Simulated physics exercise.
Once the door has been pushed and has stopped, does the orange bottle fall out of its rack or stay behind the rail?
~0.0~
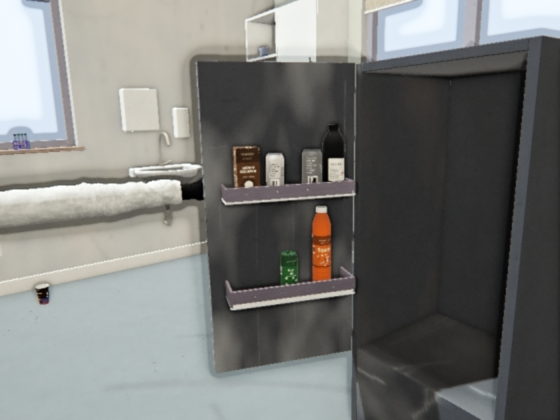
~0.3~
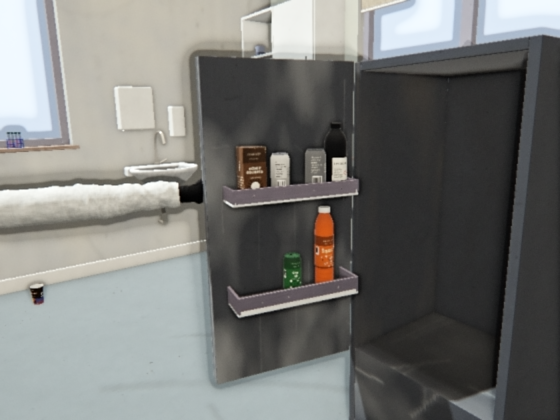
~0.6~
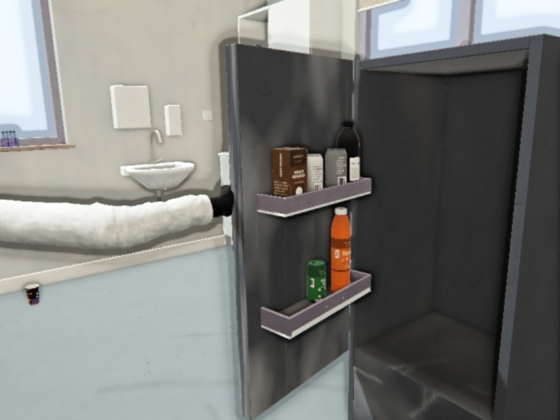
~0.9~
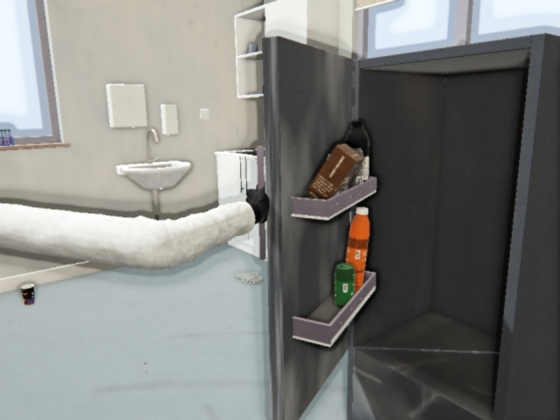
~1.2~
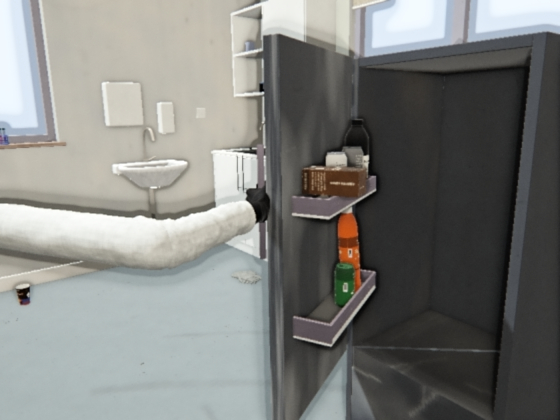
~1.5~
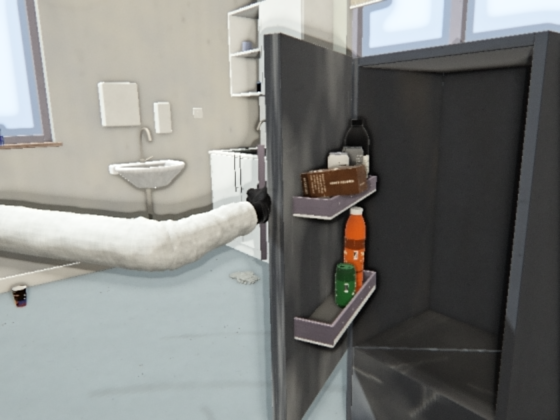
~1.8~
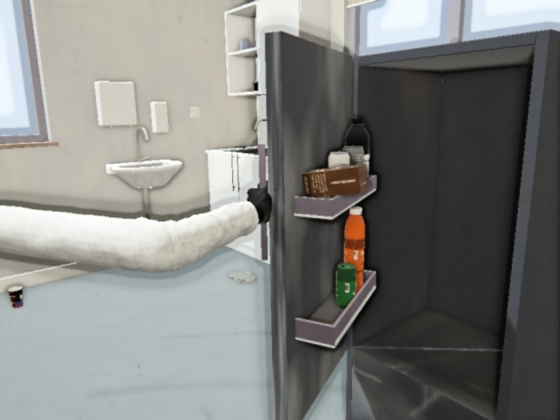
The orange bottle stays behind the rail of the lower rack, standing upright at the end.
In a pale room with a small sink on the wall, a dark locker stands open, its door fitted with two racks. A brown carton, two cans and a black bottle stand on the upper rack, with a green can and an orange bottle below. A white-sleeved arm with a black hand pushes the door partway towards shut, and it stops still well open. The brown carton leans, then topples onto its side behind the rail, while the orange bottle tilts slightly and settles upright. At the end the carton lies on its rack and the other items remain behind the rails.
